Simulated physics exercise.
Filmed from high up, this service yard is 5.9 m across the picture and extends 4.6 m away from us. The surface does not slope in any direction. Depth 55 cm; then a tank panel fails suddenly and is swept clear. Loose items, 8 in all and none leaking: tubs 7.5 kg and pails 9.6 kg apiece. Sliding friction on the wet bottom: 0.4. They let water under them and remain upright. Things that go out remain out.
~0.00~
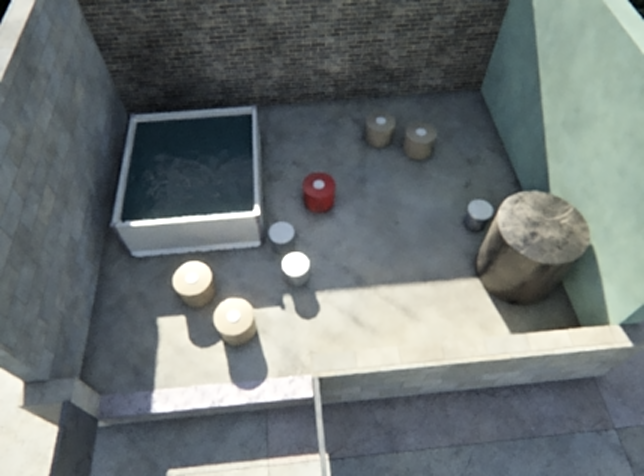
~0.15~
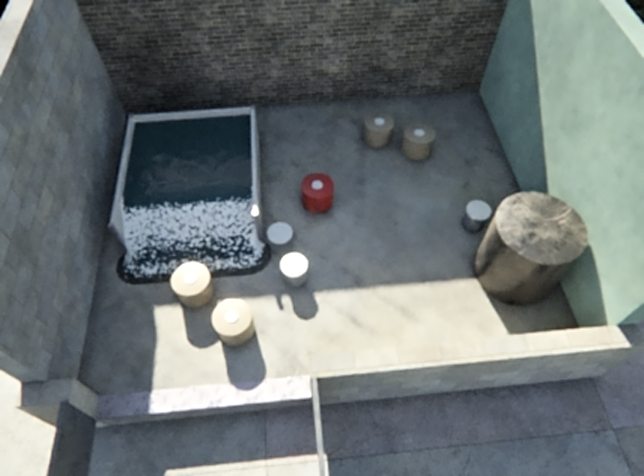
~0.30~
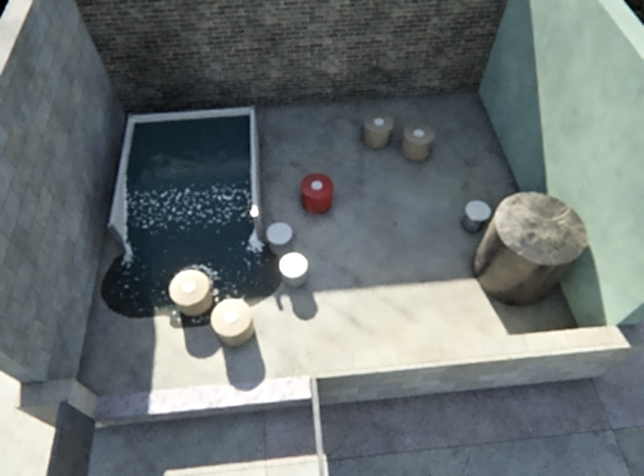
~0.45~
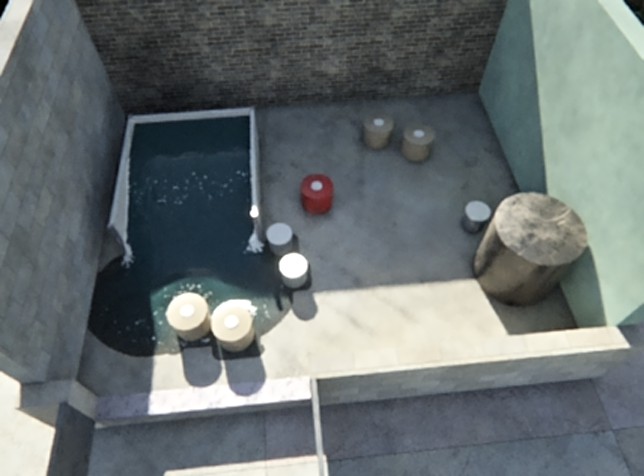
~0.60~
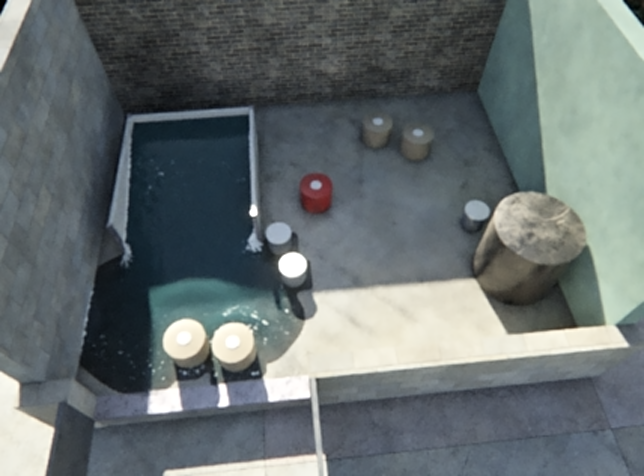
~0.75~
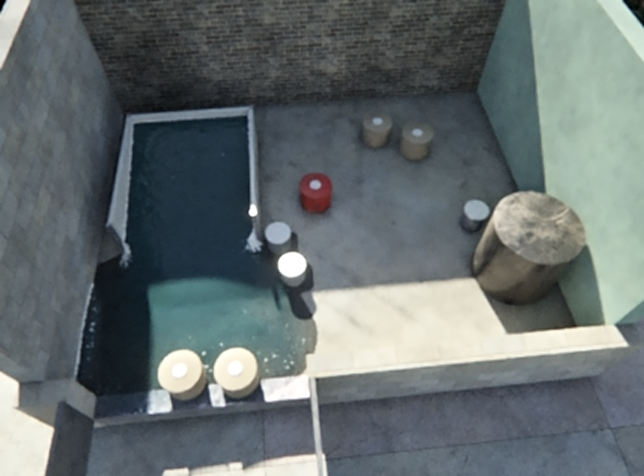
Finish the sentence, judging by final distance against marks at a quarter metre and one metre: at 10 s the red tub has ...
It has hardly moved at all.
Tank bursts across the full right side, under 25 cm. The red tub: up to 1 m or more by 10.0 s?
The answer: The red tub is taken far off.
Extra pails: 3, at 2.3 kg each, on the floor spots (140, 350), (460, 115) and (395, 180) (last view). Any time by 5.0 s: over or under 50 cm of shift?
From first to last: Surpasses it, does not reach it, does not reach it.
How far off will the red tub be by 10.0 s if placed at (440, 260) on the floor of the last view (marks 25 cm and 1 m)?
Put there, it remains roughly in place.
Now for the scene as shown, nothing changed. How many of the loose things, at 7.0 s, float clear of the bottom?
It comes to 0 of them.
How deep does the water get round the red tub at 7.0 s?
Close to 0 centimetres.
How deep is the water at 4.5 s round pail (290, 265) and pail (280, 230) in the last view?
Around 2 cm and 1 cm.
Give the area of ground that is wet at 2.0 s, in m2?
I'd estimate close to 10.5 m2.
After 2.0 s the red tub is near (315, 185), 0.0 m from its start, aground; 2 of 8 are out; 0 afloat.
After 4.5 s the red tub is near (315, 185), 0.0 m from its start, aground; 2 of 8 are out; 0 afloat.
After 7.0 s the red tub is near (315, 185), 0.0 m from its start, aground; 2 of 8 are out; 0 afloat.
After 10.0 s the red tub is near (315, 185), 0.0 m from its start, aground; 2 of 8 are out; 0 afloat.
